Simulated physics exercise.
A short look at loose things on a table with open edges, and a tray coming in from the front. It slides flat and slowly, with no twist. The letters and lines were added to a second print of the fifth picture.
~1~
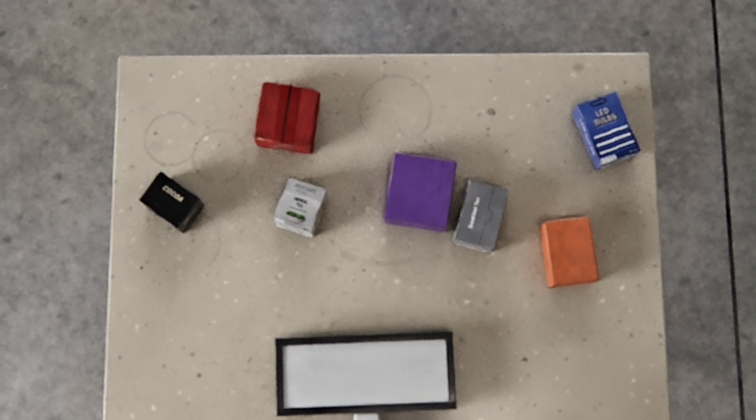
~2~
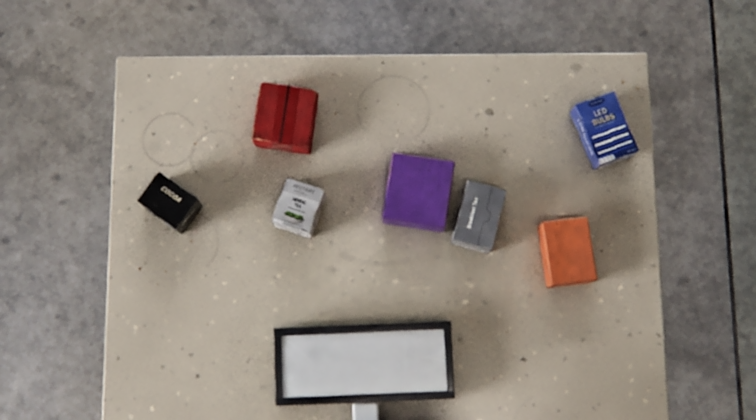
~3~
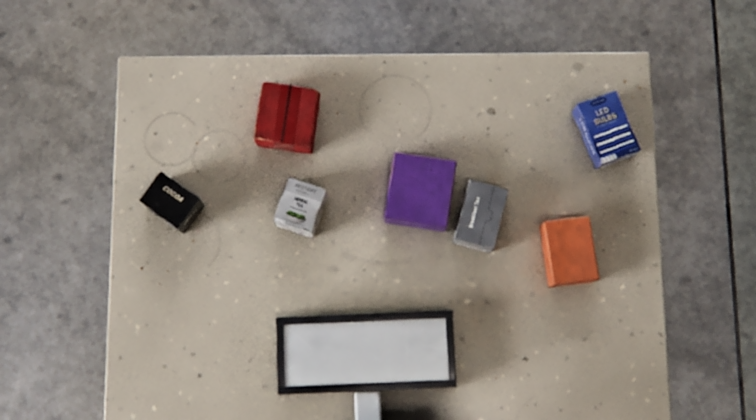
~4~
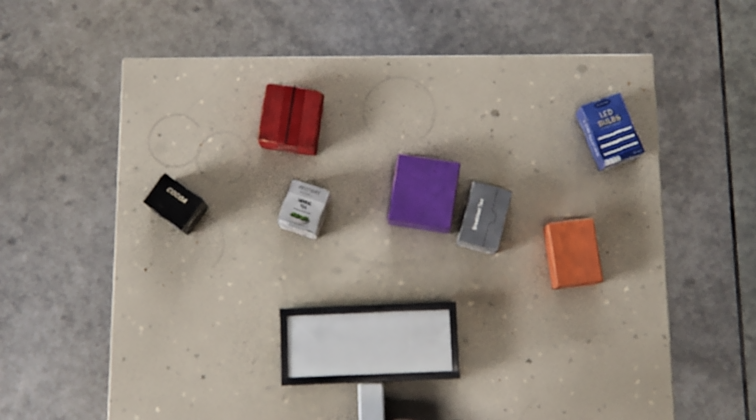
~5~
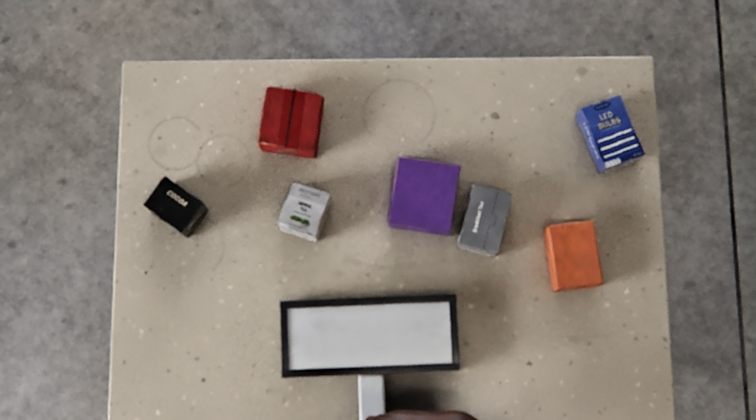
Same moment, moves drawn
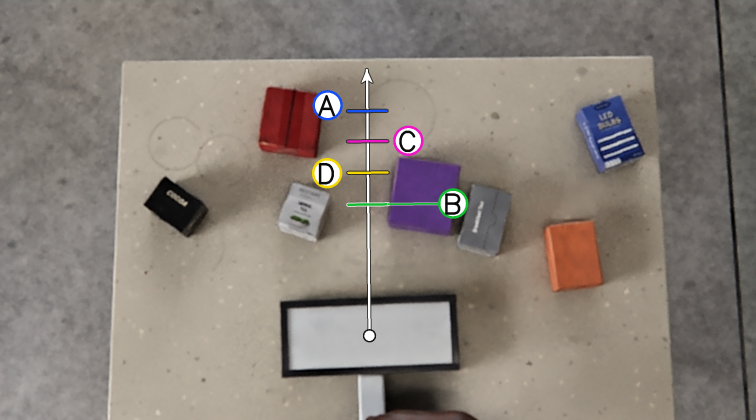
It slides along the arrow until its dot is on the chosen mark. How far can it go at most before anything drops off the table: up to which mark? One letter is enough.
At D, and not beyond.
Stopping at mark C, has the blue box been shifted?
No.
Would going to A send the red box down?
Yes.
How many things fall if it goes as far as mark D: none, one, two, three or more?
In all, none.
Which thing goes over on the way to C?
The red box goes over.
On the copy, A at (367, 111); B at (369, 205); C at (367, 141); D at (368, 173); the arrow from (370, 336) to (367, 70); the white dot at (370, 336).
On D. First, tray (369, 277); blue box (609, 135); black packet (176, 208).
Then, tray (369, 218); red box (291, 110); purple block (421, 147).
Finally, tray (368, 176); red box (291, 70); purple block (420, 106); nothing has fallen.
By contrast, A drops the purple block and red box; B is safe but short; C drops the red box.
